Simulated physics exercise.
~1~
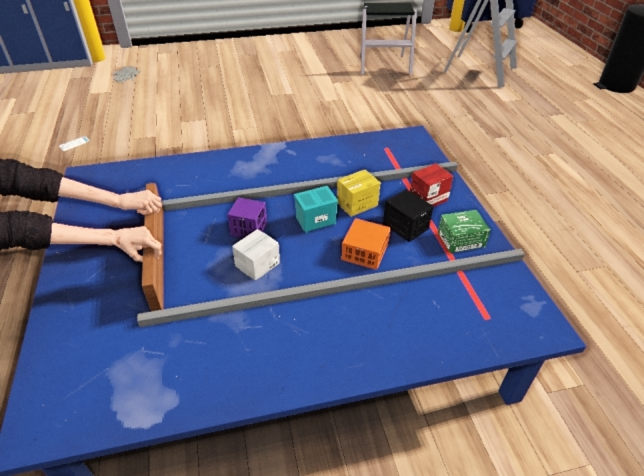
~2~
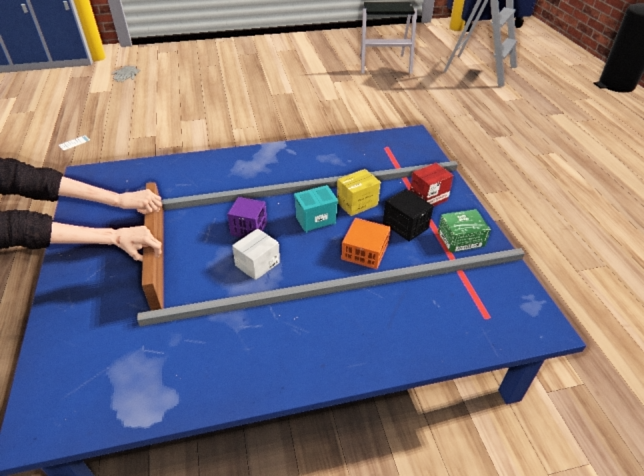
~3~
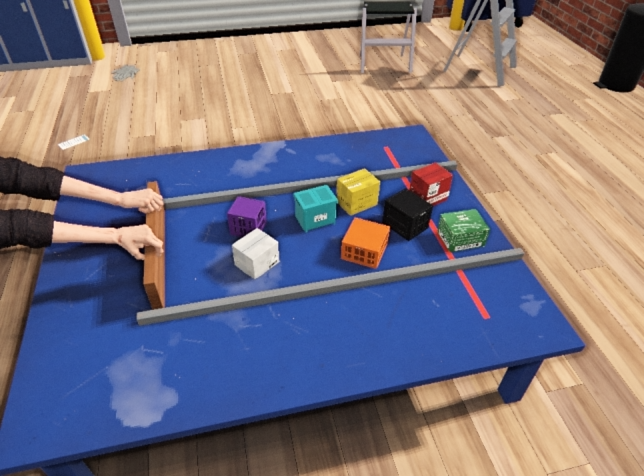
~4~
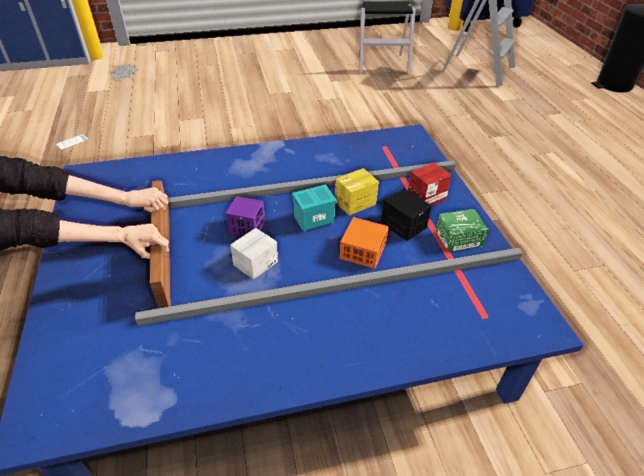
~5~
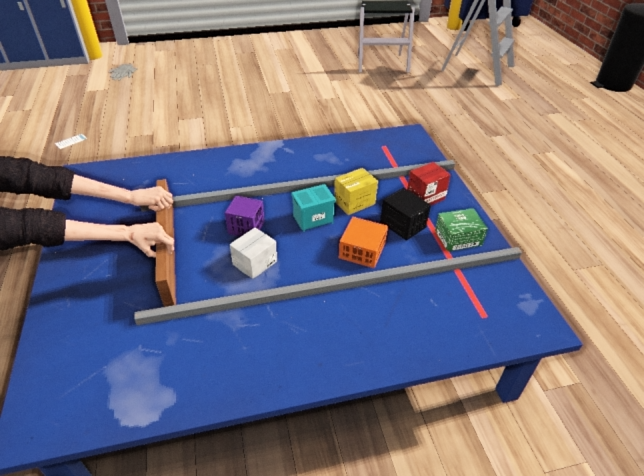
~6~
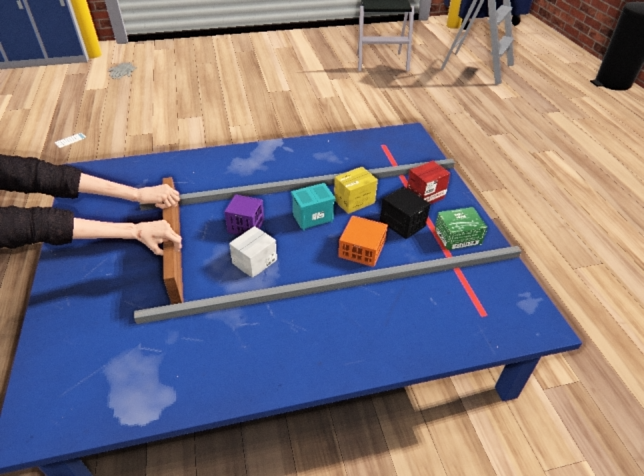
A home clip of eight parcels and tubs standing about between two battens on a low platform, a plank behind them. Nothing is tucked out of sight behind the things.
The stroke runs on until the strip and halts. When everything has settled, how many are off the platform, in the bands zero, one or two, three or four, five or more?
Off the platform: Three or four.
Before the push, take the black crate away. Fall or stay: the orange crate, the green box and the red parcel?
Orange crate stays put; green box drops; red parcel drops.
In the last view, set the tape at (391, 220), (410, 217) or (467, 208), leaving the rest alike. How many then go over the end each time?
So, reaching the ground: 0, then 1, then 6.
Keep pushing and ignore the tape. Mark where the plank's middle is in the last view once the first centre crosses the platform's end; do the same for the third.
For the first, roughly (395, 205); for the next, roughly (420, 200).
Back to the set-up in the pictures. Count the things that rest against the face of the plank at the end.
That comes to 2.
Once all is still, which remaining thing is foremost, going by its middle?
It's the orange crate.
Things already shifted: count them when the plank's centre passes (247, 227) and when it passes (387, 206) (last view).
2 at one spot and 8 at the other.
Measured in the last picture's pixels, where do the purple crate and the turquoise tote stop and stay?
Purple crate: About (427, 185); turquoise tote: About (463, 192).
A little later, none off yet; green box at rest near (460, 228); red parcel at rest near (427, 184); black crate at rest near (405, 212).
Next, none off yet; green box at rest near (460, 228); red parcel at rest near (427, 184); black crate moving near (407, 211).
Later still, none off yet; green box shifted about its own width near (492, 230); red parcel shifted a little near (442, 181); black crate shifted about its own width near (456, 210).
When it is over, the number that fall off is three or four; down, black crate, red parcel and green box.
